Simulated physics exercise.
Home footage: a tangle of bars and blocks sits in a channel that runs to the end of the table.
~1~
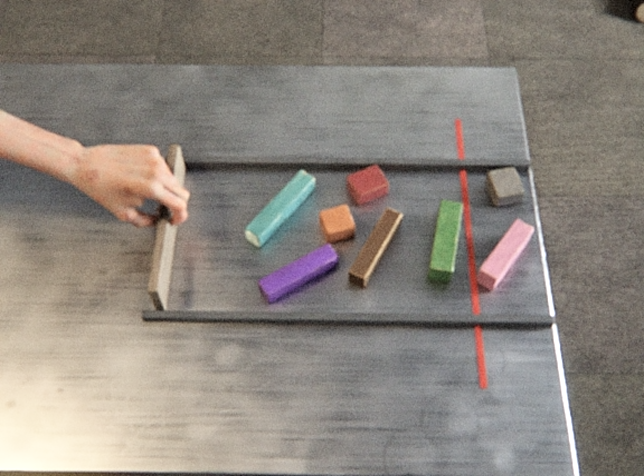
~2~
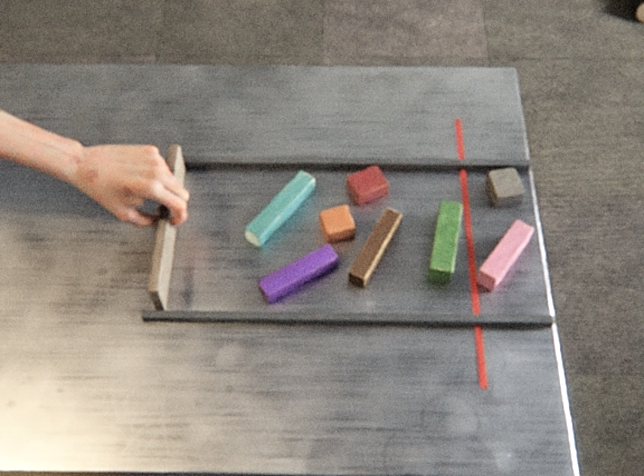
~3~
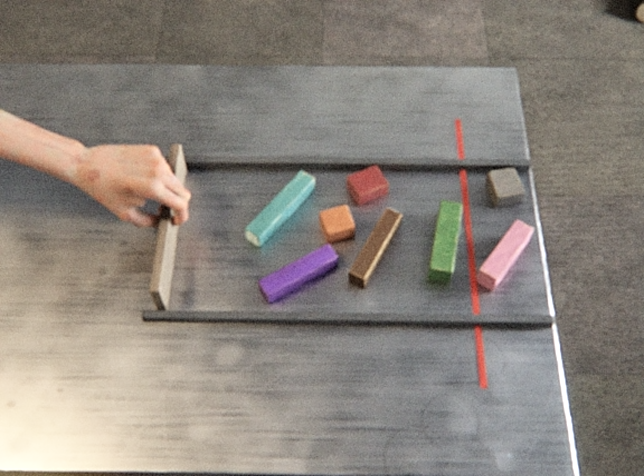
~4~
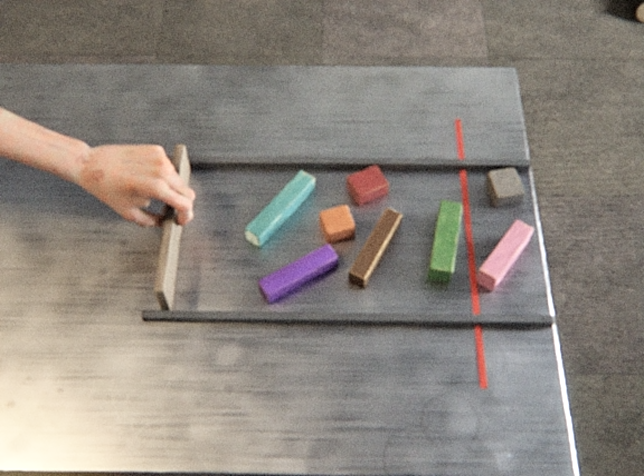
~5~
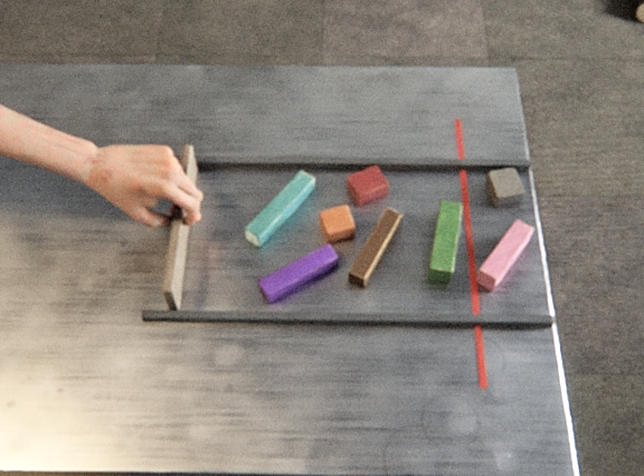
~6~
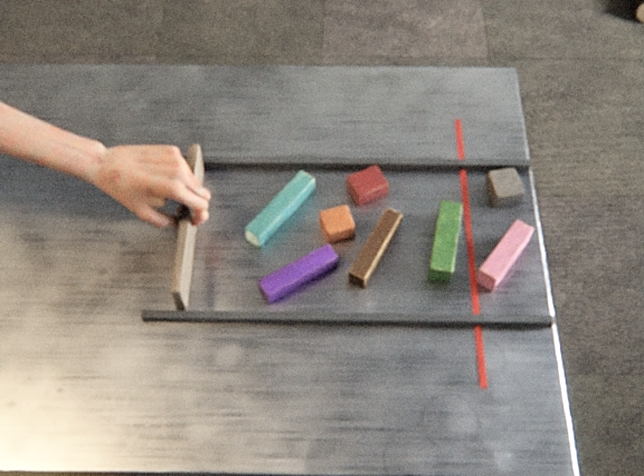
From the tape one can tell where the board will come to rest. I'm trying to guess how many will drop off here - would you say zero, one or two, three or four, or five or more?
I'd say one or two.
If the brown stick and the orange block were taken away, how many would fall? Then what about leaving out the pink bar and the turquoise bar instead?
You'd see 0 fallen, and 0 in the other try.
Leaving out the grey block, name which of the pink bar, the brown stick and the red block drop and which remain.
The pink bar drops off, the brown stick survives, the red block stays on.
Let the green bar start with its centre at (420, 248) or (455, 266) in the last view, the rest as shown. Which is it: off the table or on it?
At the first place it keeps its place, and at the second it keeps its place.
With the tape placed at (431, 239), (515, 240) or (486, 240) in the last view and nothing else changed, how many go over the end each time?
In that order 0, 6 and 3.
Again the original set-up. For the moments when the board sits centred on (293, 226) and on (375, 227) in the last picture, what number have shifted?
2 by the first point, 6 by the second.
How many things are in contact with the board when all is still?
2 end up touching it.
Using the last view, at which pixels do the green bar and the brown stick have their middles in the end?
Approximately (545, 250) for one, approximately (521, 256) for the other.
Soon after, none off yet; grey block at rest near (505, 187); pink bar at rest near (505, 255); green bar at rest near (445, 241).
At rest, the number that fall off is one or two; fallen, pink bar.
